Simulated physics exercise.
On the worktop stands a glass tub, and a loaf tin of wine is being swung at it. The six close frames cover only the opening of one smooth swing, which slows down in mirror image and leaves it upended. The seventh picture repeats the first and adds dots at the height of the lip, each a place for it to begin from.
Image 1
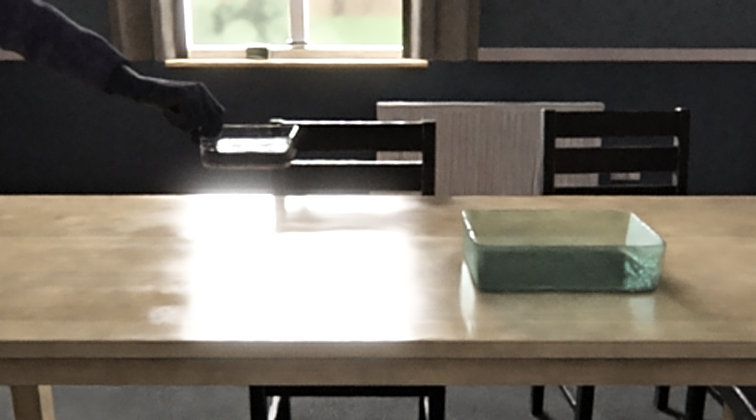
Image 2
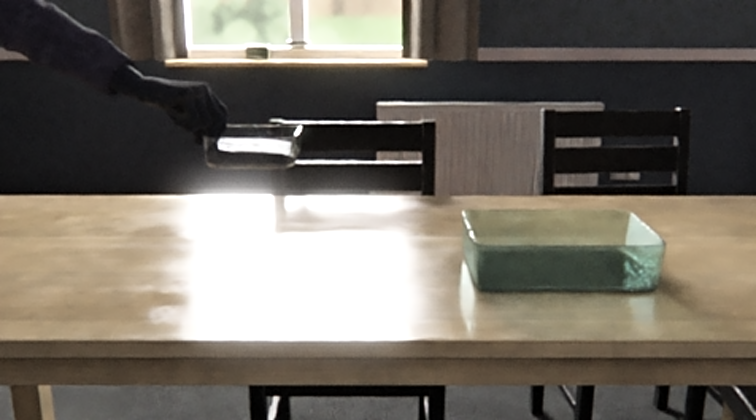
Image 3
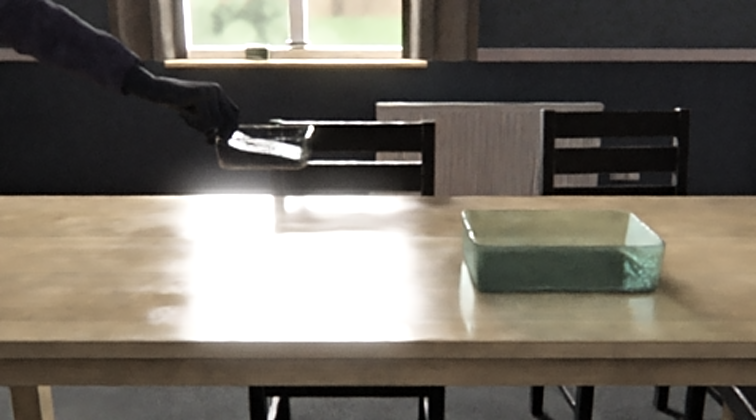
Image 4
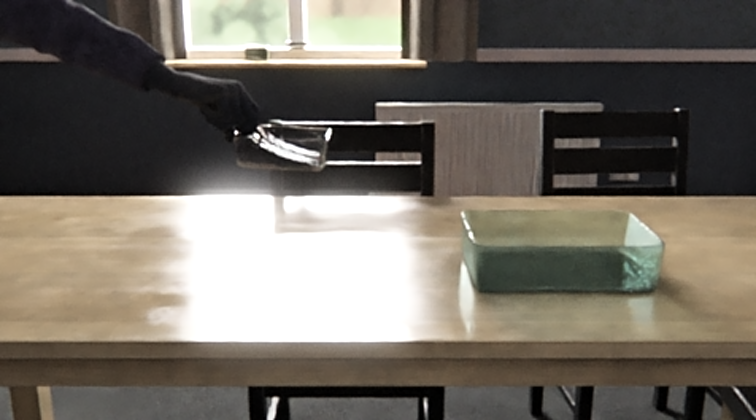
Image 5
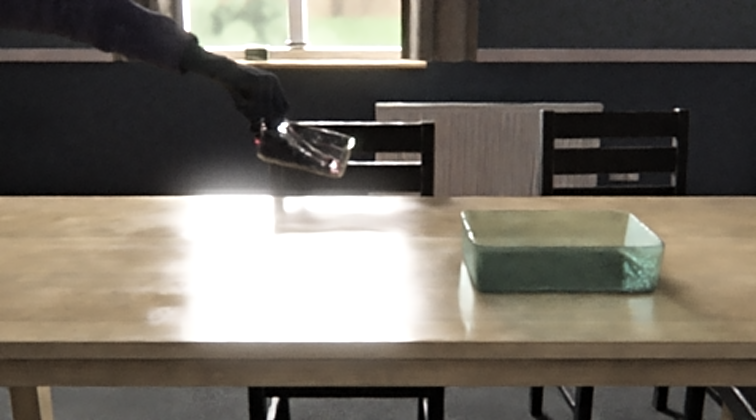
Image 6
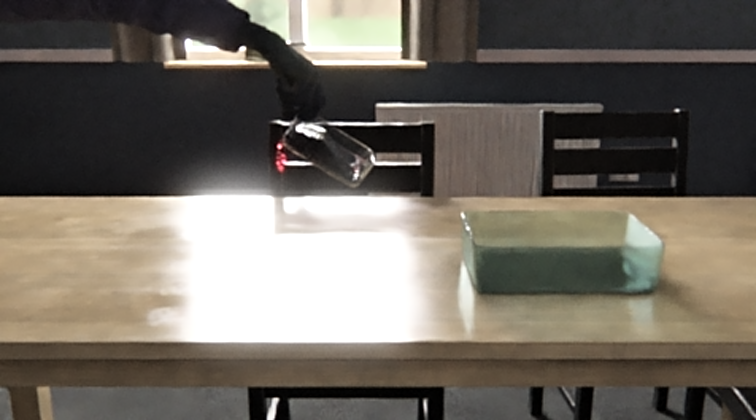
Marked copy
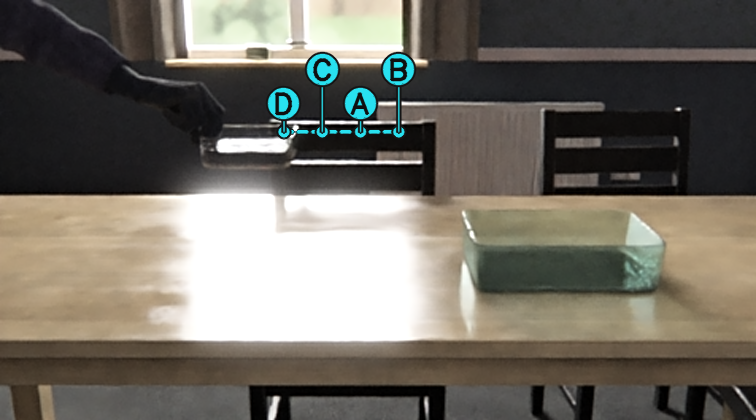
A small clear container, gripped by a dark hand reaching in from the left, hangs over a long wooden table in a dim room, viewed from the front. A greenish glass tub sits at right, with black chairs, a pale radiator and a bright window behind. The hand carries the container slightly rightward, then tips its right end downward as a little red liquid appears at its left; the camera stays still.
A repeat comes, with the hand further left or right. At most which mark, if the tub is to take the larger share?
The answer is spot C.
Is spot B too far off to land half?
No, that is safe.
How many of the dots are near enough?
Three of the four.
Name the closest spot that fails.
Here it is spot D.
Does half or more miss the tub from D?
Yes, it does.
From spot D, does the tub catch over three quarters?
No, it does not.
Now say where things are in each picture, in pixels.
In the first picture, upright, lip at (293, 131); tub from (474, 290) to (658, 290); nothing has left yet.
In the second picture, upright, lip at (297, 131); nothing has left yet.
In the third picture, upright, lip at (308, 132); nothing has left yet.
In the fourth picture, tipped about 3°, lip at (327, 134); wine is over the rim, down to (250, 131).
In the fifth picture, tipped about 14°, lip at (351, 143); wine is over the rim, down to (260, 140).
In the sixth picture, tipped about 32°, lip at (373, 158); wine is over the rim, down to (283, 168).
On the marked copy, A at (360, 131); B at (398, 131); C at (322, 131); D at (283, 131).
If A is chosen, about 72 % lands in the tub, 18 % falls short and 10 % goes beside or beyond.
If B is chosen, about 86 % lands in the tub, 4 % falls short and 10 % goes beside or beyond.
If C is chosen, about 65 % lands in the tub, 27 % falls short and 7 % goes beside or beyond.
If D is chosen, about 34 % lands in the tub, 60 % falls short and 6 % goes beside or beyond.
